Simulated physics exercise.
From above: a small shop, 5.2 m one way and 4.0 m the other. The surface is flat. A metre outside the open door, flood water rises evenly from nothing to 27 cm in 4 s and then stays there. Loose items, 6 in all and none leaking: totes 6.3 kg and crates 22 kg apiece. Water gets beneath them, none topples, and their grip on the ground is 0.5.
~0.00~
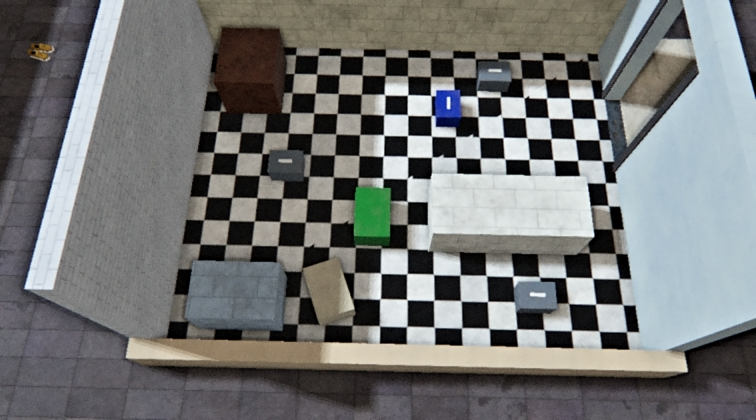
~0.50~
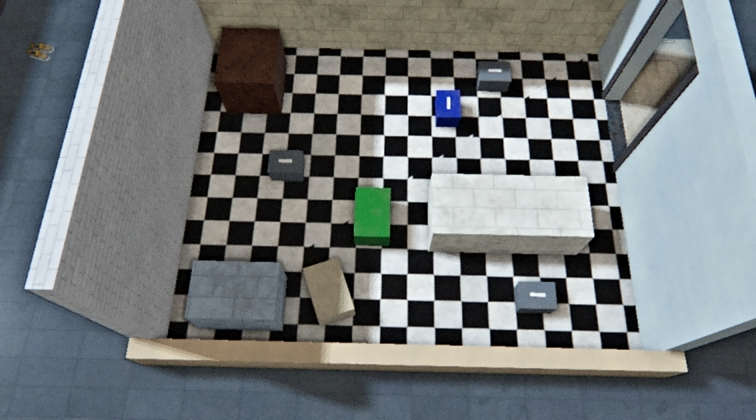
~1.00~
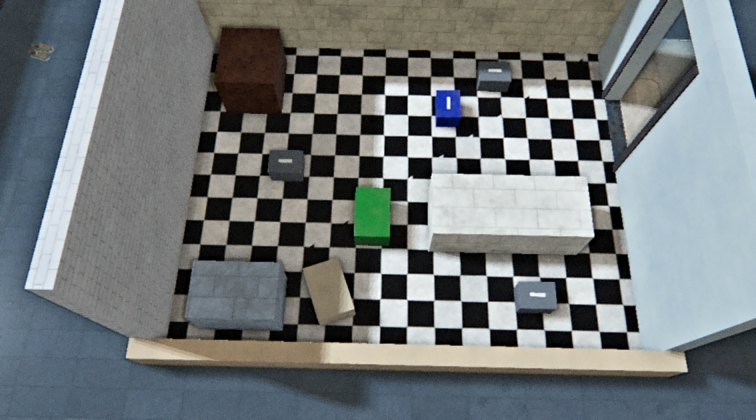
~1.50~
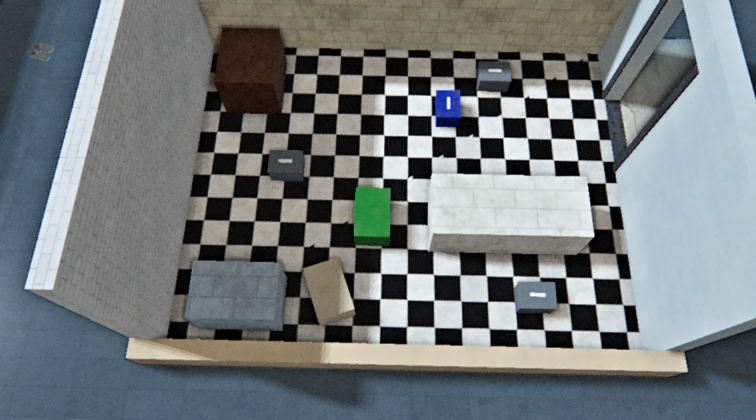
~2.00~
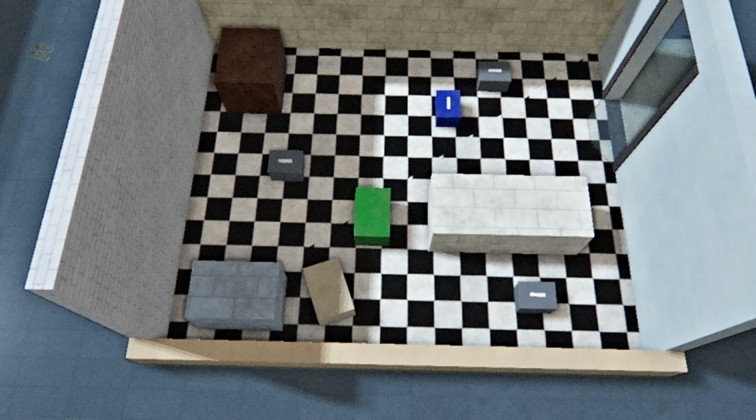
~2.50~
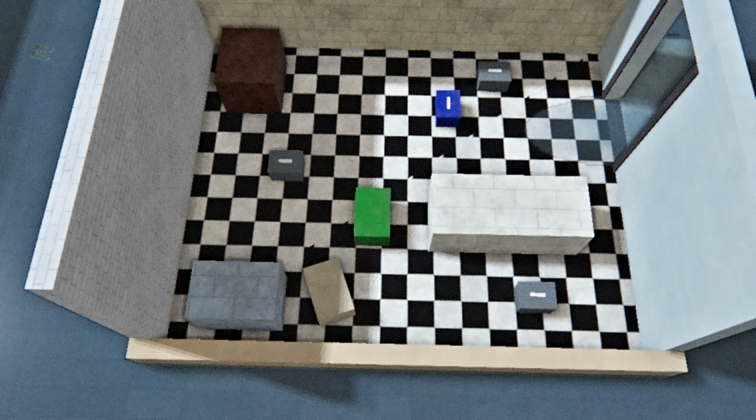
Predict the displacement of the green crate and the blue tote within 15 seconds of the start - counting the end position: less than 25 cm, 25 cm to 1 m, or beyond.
The green crate moves a short way, the blue tote gets carried off.
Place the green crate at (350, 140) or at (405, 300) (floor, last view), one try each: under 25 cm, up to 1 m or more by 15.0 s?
In that order: It gets carried off; it travels far.
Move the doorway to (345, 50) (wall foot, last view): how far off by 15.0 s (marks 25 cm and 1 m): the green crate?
In that case the green crate ends far away.
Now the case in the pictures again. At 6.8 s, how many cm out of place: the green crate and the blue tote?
Roughly 0 and 200 cm by then.
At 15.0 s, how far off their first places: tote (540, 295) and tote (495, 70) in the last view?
In that order: 120 cm, 140 cm.
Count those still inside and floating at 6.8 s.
1 of them.
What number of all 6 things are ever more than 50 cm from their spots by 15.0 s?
I count 5.
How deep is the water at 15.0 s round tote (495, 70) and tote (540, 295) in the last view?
Roughly 14 and 9 cm.
After 3.5 s the green crate is near (373, 212), 0.0 m from its start, aground; the blue tote is near (449, 104), 0.0 m from its start, aground; 0 afloat.
After 6.8 s the green crate is near (373, 212), 0.0 m from its start, aground; the blue tote is near (280, 115), 2.1 m from its start, afloat; 1 afloat.
After 11.0 s the green crate is near (374, 212), 0.0 m from its start, aground; the blue tote is near (202, 203), 3.2 m from its start, afloat; 3 afloat.
After 15.0 s the green crate is near (409, 232), 0.5 m from its start, aground; the blue tote is near (201, 139), 3.0 m from its start, afloat; 5 afloat.
